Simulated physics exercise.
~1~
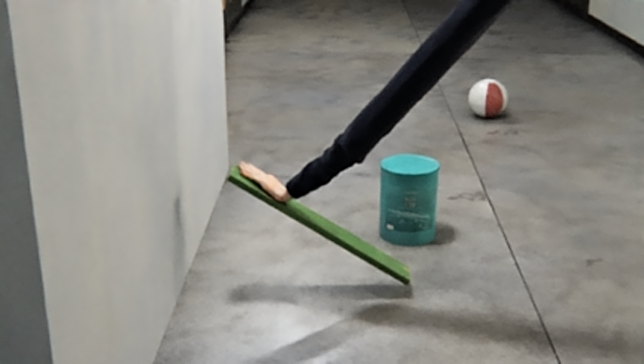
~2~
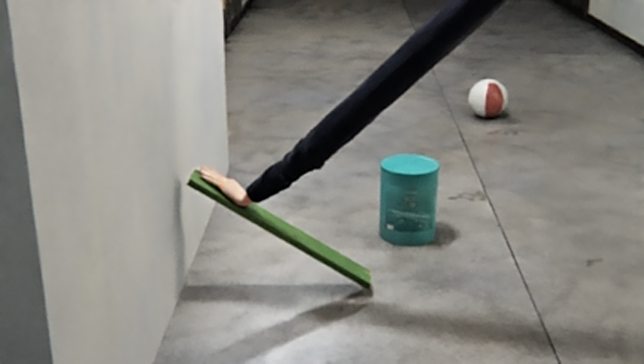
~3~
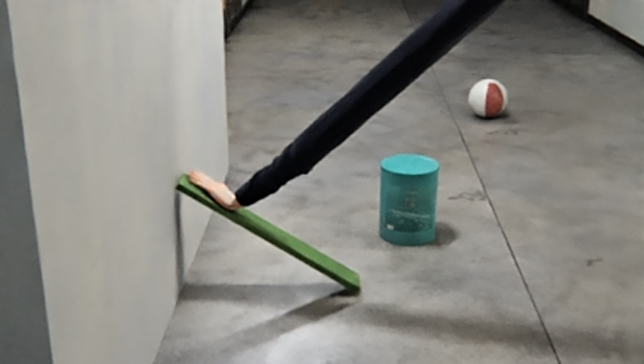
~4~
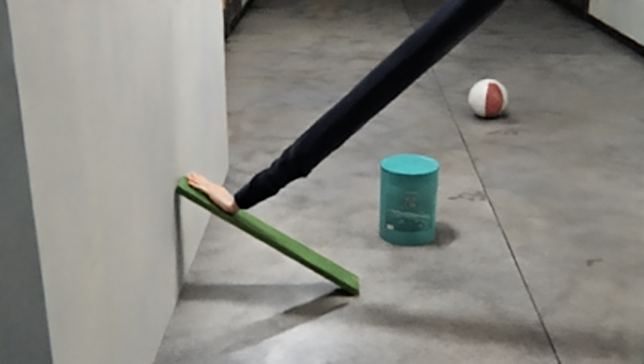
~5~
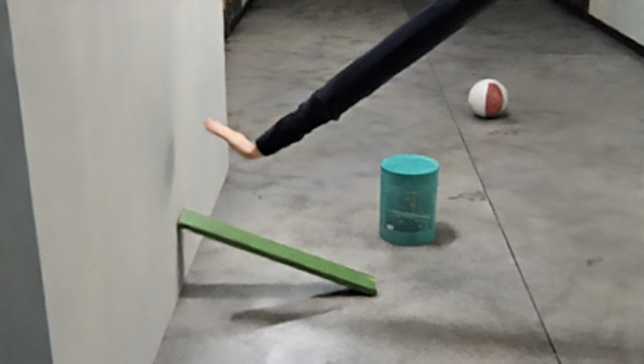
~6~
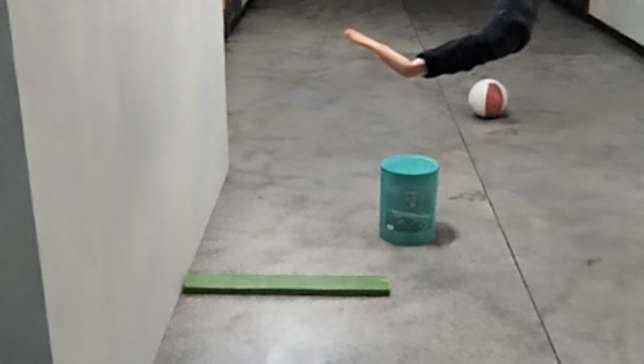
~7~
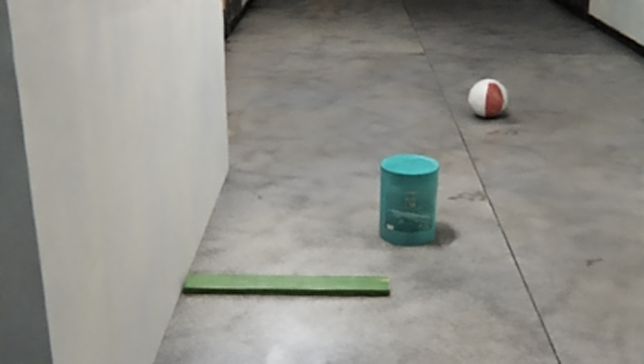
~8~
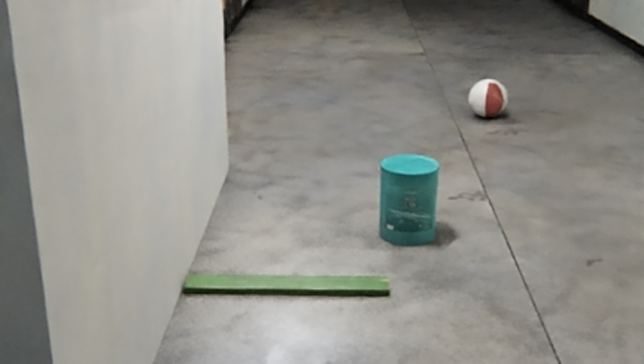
A hand leaning a green plank against a pale wall, then letting go as the plank slips down flat onto the floor.
